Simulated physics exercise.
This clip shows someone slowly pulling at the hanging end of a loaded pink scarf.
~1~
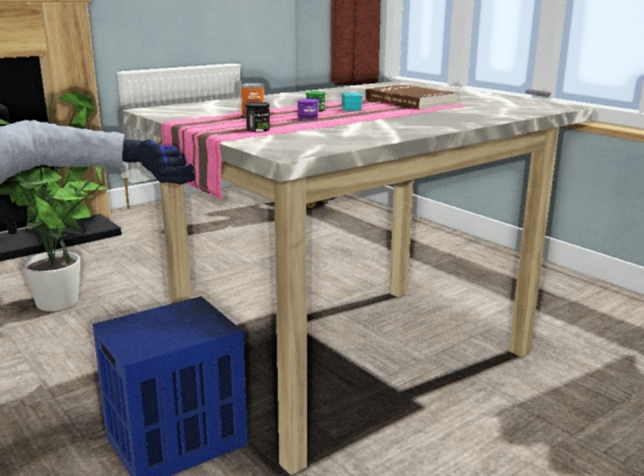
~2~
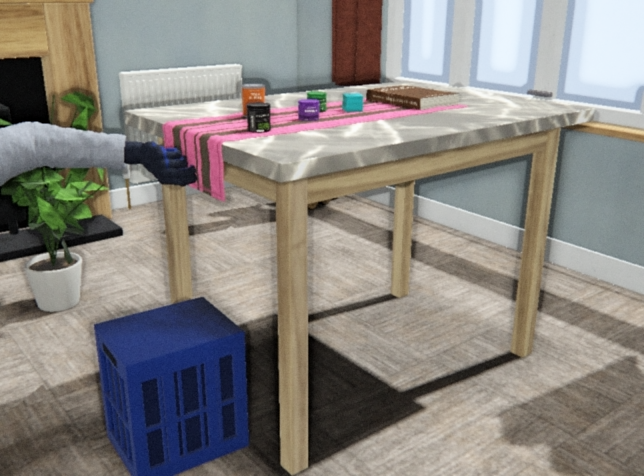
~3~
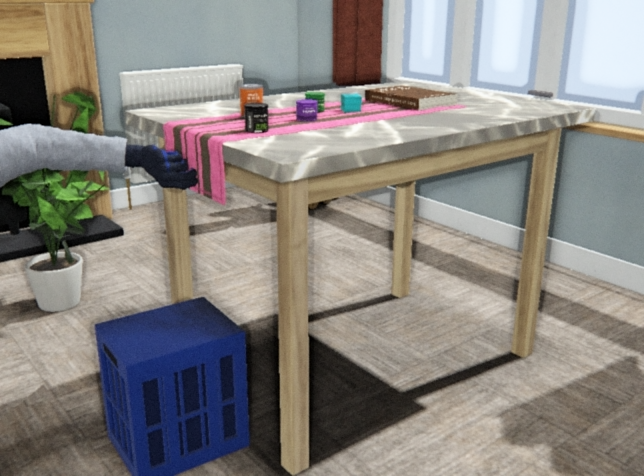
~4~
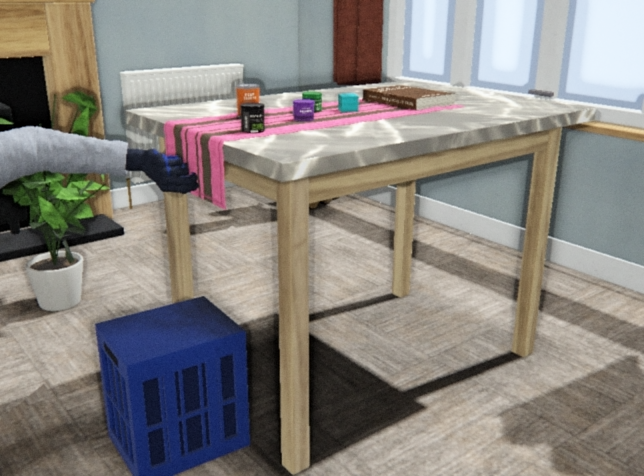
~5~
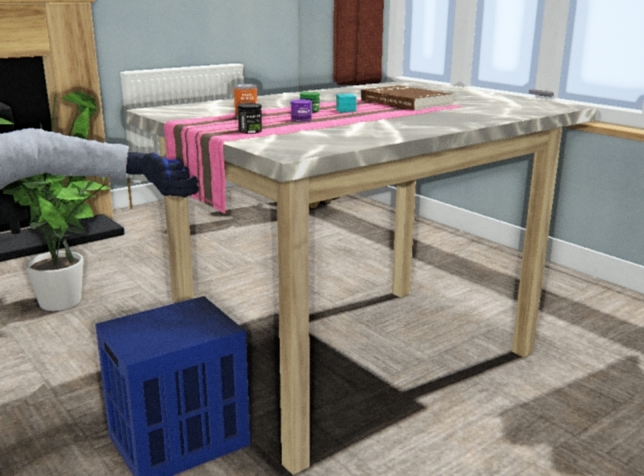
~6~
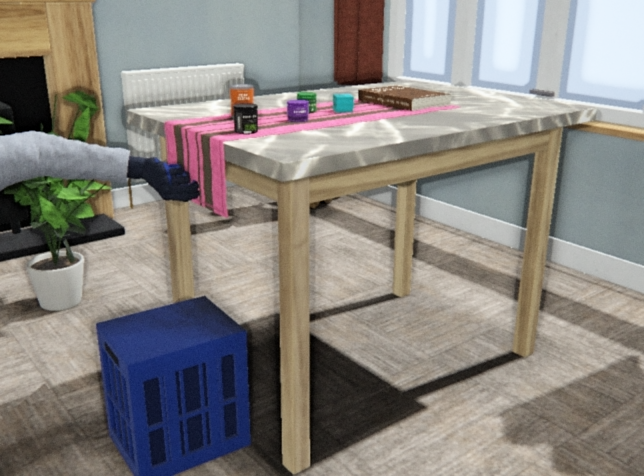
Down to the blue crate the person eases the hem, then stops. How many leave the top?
Three leave.
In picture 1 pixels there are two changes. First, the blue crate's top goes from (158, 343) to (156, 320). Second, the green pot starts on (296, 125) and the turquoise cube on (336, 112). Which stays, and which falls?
The green pot is lost; the turquoise cube stays aboard.
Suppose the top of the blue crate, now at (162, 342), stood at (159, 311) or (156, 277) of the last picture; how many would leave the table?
The first gives 2, the second 1.
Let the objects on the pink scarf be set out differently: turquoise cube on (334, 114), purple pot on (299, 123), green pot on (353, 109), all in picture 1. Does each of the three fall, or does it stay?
In the end the turquoise cube is still on top, the purple pot is no longer on top, and the green pot is still on top.
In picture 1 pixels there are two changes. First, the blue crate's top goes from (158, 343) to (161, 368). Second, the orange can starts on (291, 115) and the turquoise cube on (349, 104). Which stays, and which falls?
As for the orange can, it leaves the top; as for the turquoise cube, it stays in place.
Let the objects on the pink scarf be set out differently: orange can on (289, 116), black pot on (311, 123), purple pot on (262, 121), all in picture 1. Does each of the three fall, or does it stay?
Result - orange can down, black pot down, purple pot down.
Early on, hem near (197, 236); all still up.
Midway, hem near (198, 283); black pot and orange can gone.
Near the end, hem on the crate; black pot, orange can and purple pot gone.
Finally, hem on the crate; black pot, orange can and purple pot gone. It carries off three.
